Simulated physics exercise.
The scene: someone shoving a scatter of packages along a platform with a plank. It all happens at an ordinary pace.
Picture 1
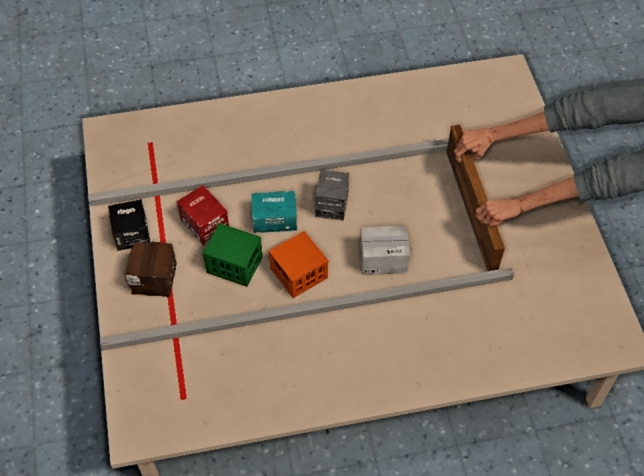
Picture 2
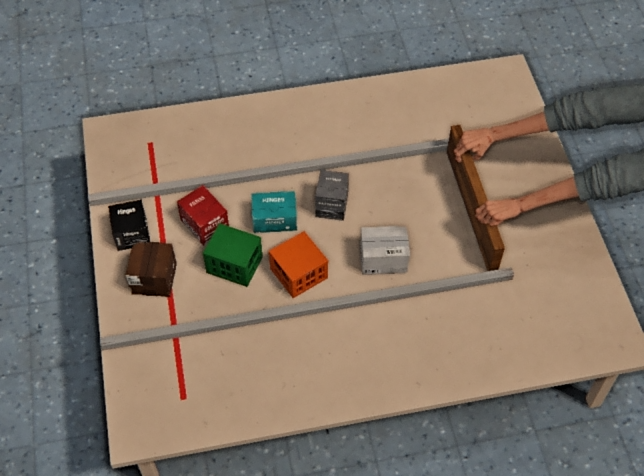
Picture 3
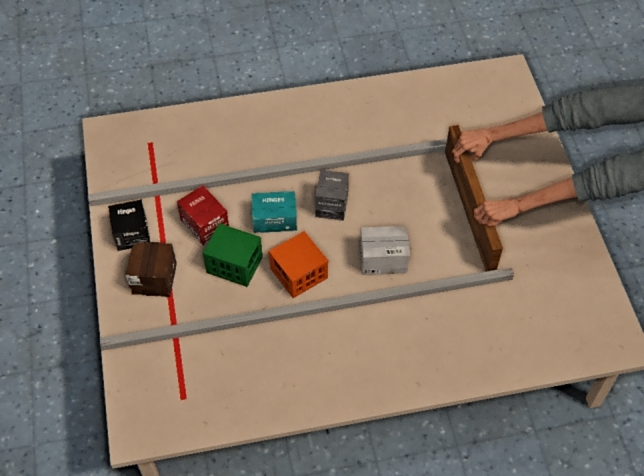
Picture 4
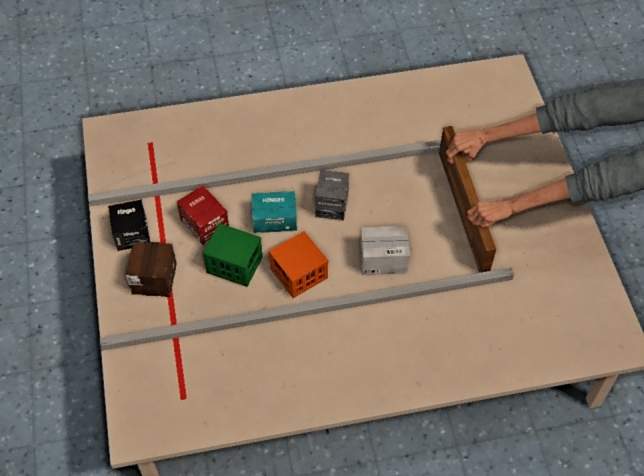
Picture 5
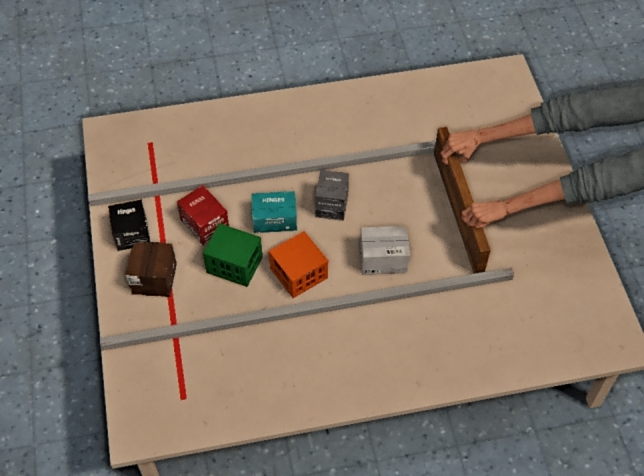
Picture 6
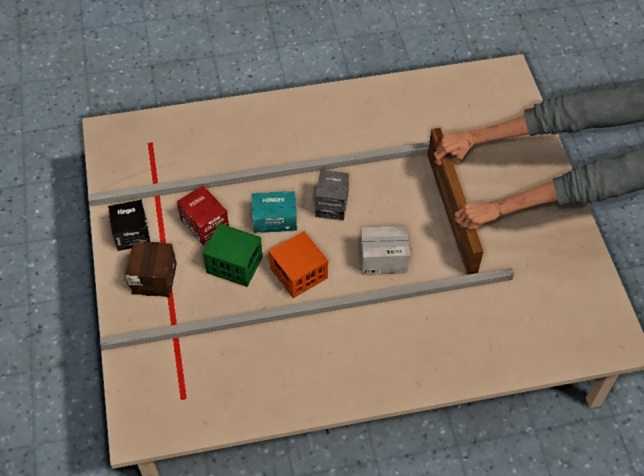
The video shows two hands gripping a wooden plank on a table and moving it slightly left between two grey rails, while the scattered, variously coloured boxes and crates near a red line stay still, untouched by the plank.
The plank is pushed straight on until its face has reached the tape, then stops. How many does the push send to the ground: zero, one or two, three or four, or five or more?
Outcome: The number that fall off is three or four.
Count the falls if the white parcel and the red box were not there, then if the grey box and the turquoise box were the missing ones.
First 2, then 2.
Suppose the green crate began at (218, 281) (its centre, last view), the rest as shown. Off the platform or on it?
The green crate tumbles off.
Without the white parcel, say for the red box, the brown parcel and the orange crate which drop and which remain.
The red box is lost, the brown parcel comes down, the orange crate survives.
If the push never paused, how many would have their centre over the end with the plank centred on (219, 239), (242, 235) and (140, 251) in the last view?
In that order 2, 1 and 6.
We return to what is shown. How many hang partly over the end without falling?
Overhanging: 2.
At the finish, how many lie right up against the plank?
It touches 2.
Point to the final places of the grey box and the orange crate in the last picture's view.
The grey box stops around (146, 228); the orange crate around (99, 297).
Soon after, none off yet; black box at rest near (130, 225); brown parcel at rest near (152, 269); red box at rest near (203, 215).
In the end, the number that fall off is three or four; gone, green crate, red box, brown parcel and black box.
